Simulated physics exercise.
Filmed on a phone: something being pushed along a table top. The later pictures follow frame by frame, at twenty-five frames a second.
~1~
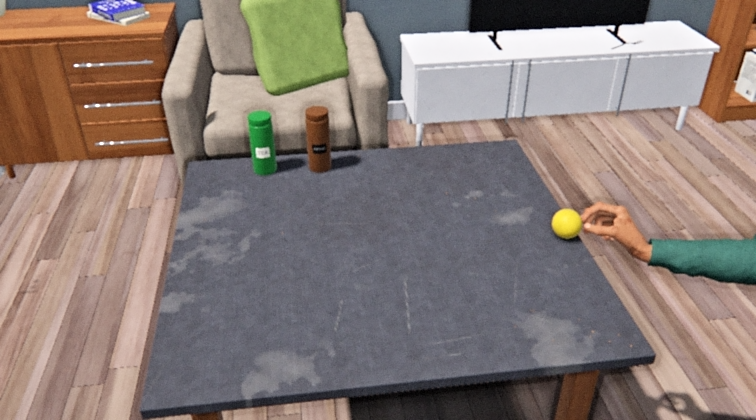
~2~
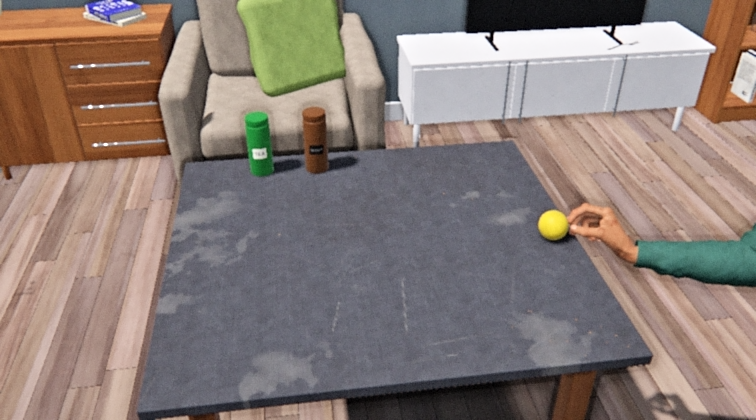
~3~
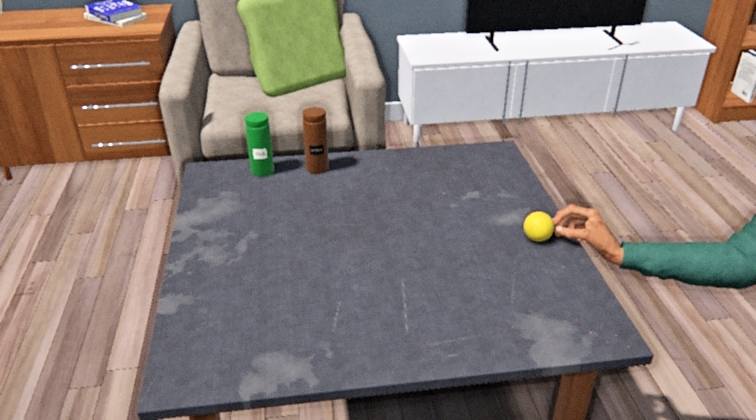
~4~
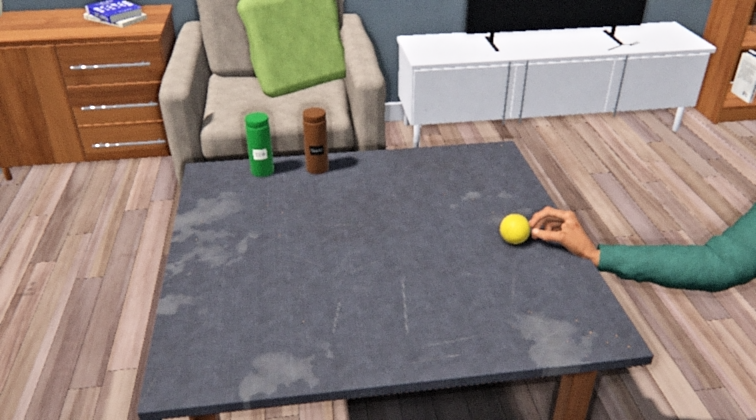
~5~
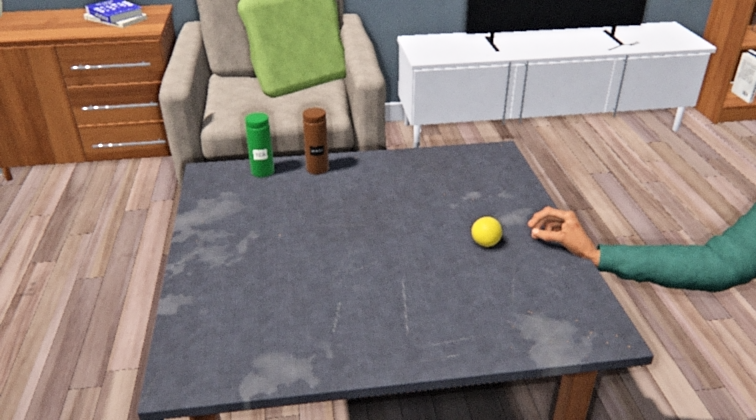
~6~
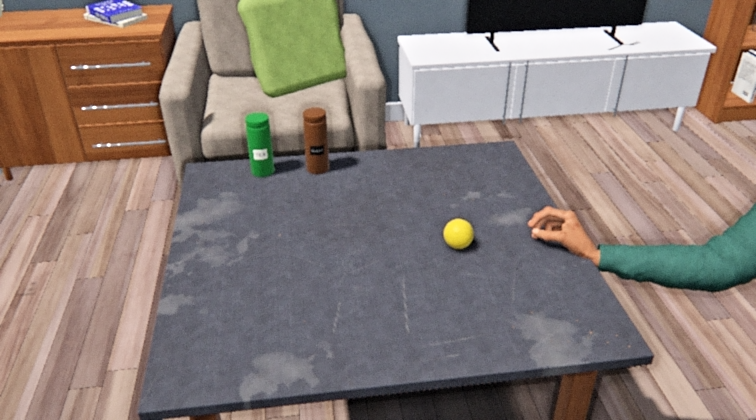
On a dark, worn table top in a living room, a hand pushed a yellow lemon to the left from the right edge, then stayed back as the lemon kept rolling left.
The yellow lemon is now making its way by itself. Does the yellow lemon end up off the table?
It escapes the table.
Then, 0.30 s after the last picture, yellow lemon rolled well along near (242, 253).
Then, 0.70 s after the last picture, yellow lemon now off the table.
By the end, off the table, yellow lemon.
